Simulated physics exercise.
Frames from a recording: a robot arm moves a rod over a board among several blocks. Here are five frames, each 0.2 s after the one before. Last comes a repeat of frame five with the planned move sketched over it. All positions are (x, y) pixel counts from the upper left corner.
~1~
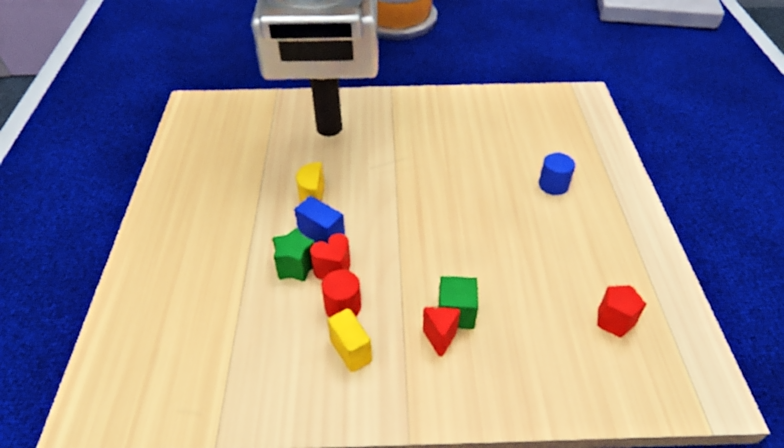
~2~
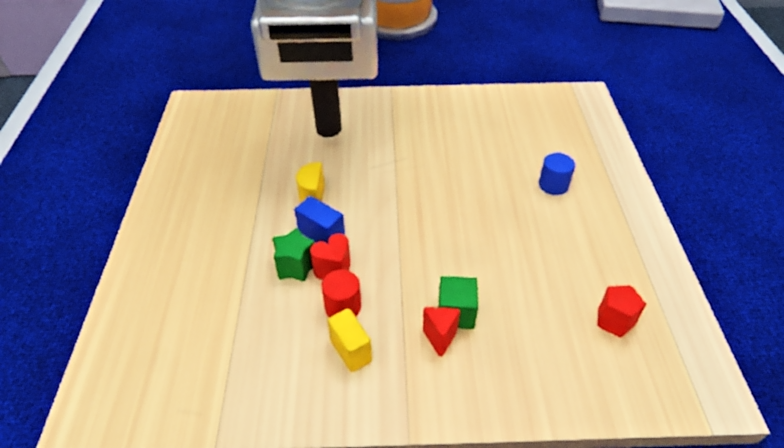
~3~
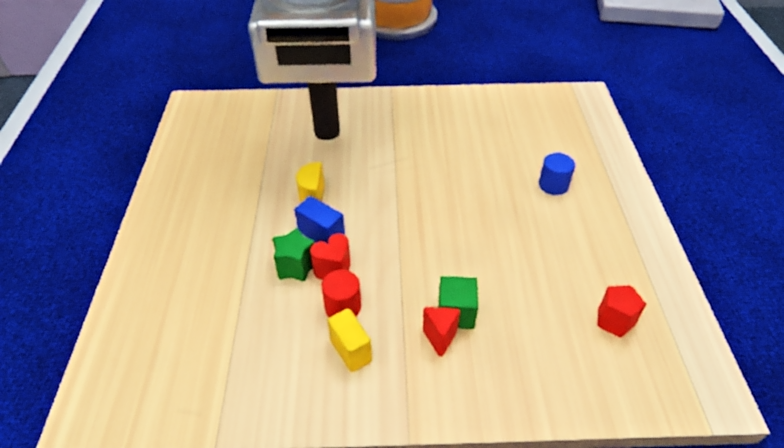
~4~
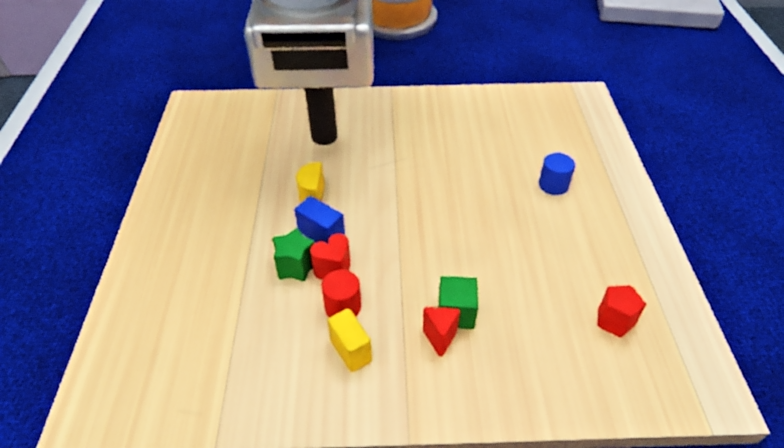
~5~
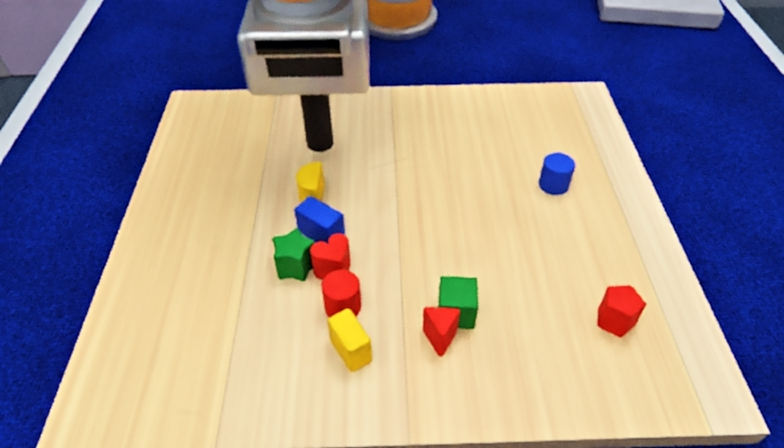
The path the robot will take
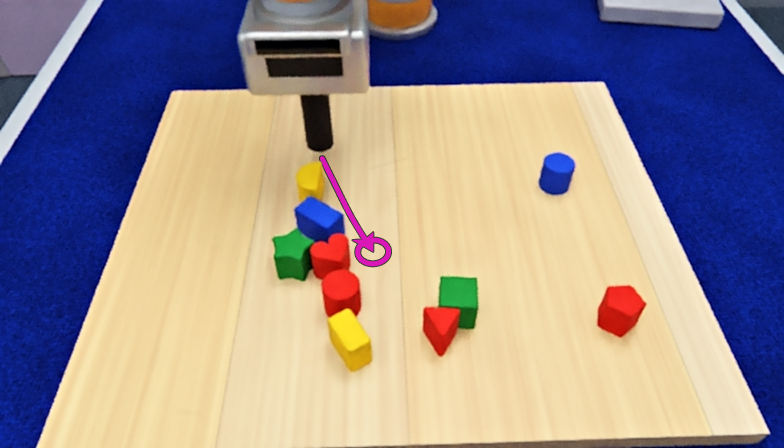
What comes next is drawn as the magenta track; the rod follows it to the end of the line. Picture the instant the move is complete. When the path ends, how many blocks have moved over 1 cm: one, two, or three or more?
One moves.
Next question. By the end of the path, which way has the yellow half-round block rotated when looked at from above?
Twists clockwise.
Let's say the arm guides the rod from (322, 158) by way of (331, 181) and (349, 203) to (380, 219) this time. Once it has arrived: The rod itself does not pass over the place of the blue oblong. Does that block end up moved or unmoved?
In the end it has not been moved.
Drawn move, from (322, 158) over (344, 202) to (373, 252).
The first path, step by step. One third of the way, rod (335, 173); yellow half-round block (307, 181), turned 30° clockwise.
Two thirds of the way, rod (351, 204); yellow half-round block (308, 188), turned 70° clockwise.
At the end, rod (373, 237); yellow half-round block (308, 188), turned 70° clockwise; blue oblong still.
